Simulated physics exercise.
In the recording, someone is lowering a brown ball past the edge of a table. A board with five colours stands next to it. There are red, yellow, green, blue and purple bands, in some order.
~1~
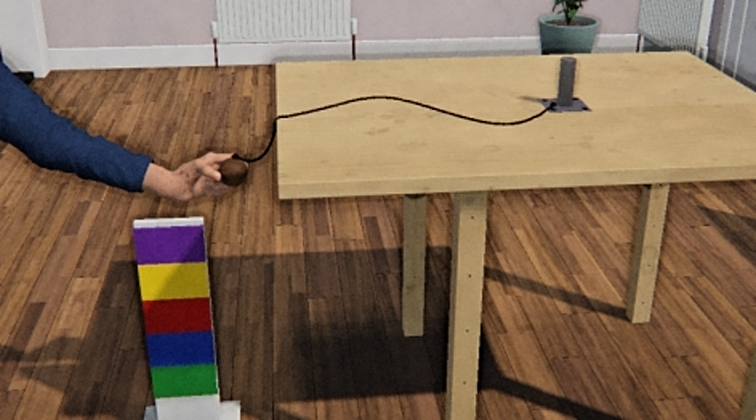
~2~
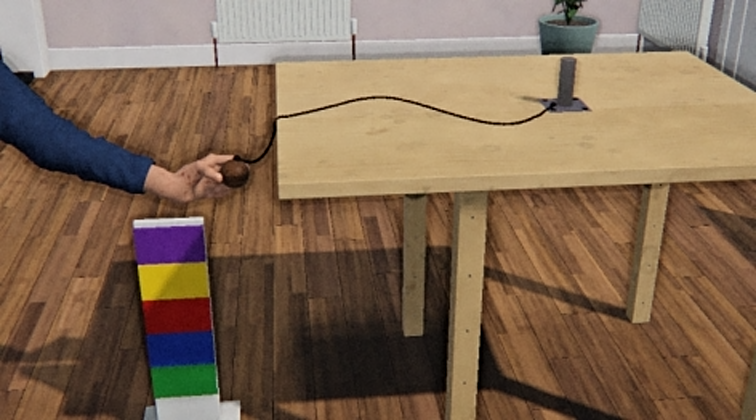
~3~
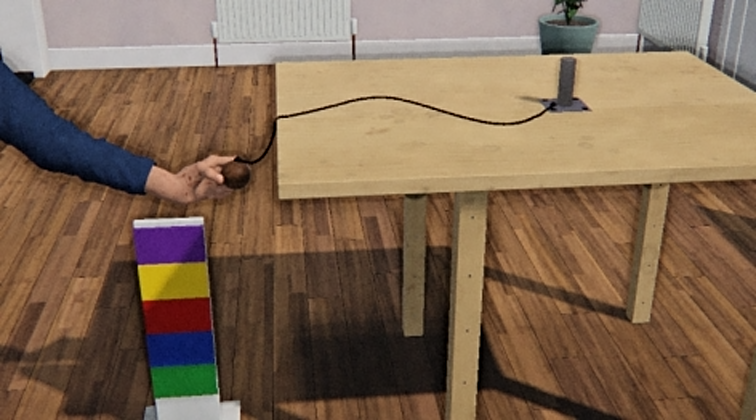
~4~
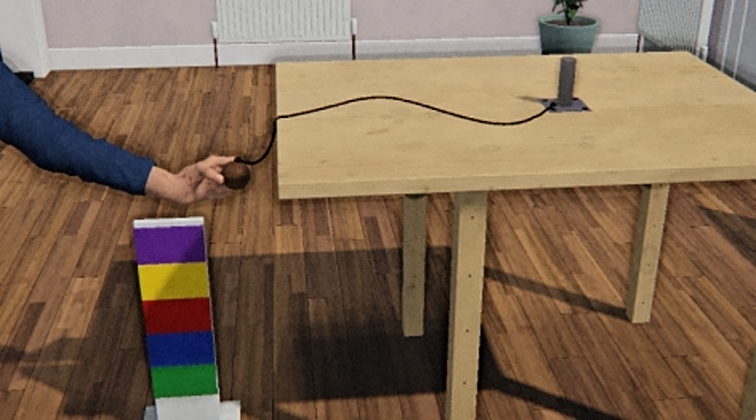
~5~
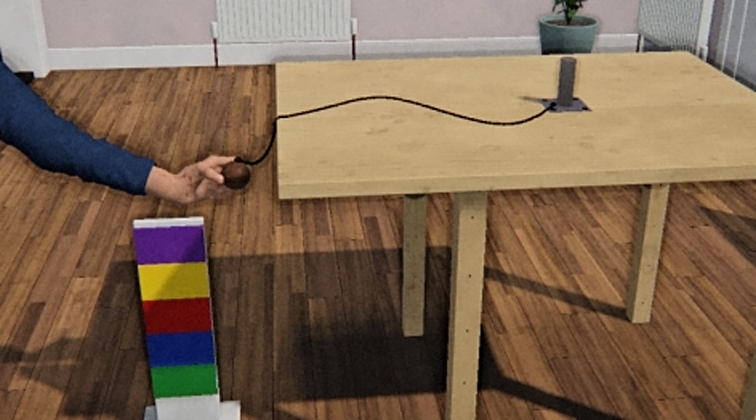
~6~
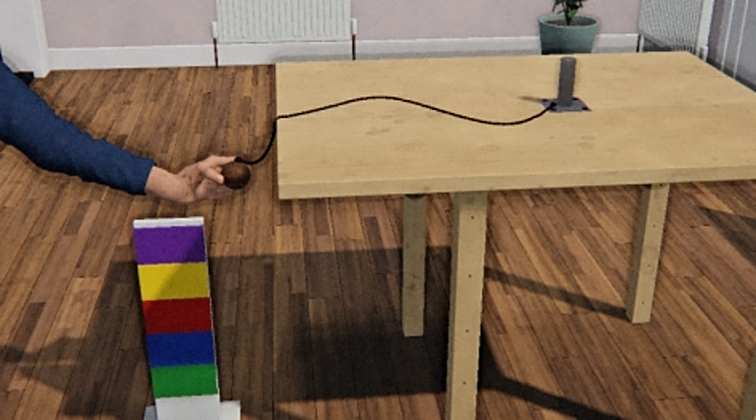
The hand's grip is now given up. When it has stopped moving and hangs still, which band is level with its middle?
Yellow.
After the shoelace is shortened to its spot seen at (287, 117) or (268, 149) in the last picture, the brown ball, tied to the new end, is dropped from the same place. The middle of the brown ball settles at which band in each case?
For the first: None, it hangs higher; for the second: Purple.
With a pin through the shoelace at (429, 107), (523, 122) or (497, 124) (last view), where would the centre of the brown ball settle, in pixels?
Per try (px, approx.): (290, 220), (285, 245), (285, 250).
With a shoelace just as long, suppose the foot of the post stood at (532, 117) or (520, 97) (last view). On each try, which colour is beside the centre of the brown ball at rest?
Red; red.
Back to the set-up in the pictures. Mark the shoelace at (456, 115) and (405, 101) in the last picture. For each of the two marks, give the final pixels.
They finish at (419, 113) and (352, 116) respectively.
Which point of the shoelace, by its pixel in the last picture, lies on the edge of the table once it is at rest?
You'll find it somewhere near (342, 104).
A little later, ball near (303, 250); level with yellow.
Next, ball near (269, 279); level with yellow.
When it is over, ball near (274, 273); level with yellow. Its middle rests at the yellow band.
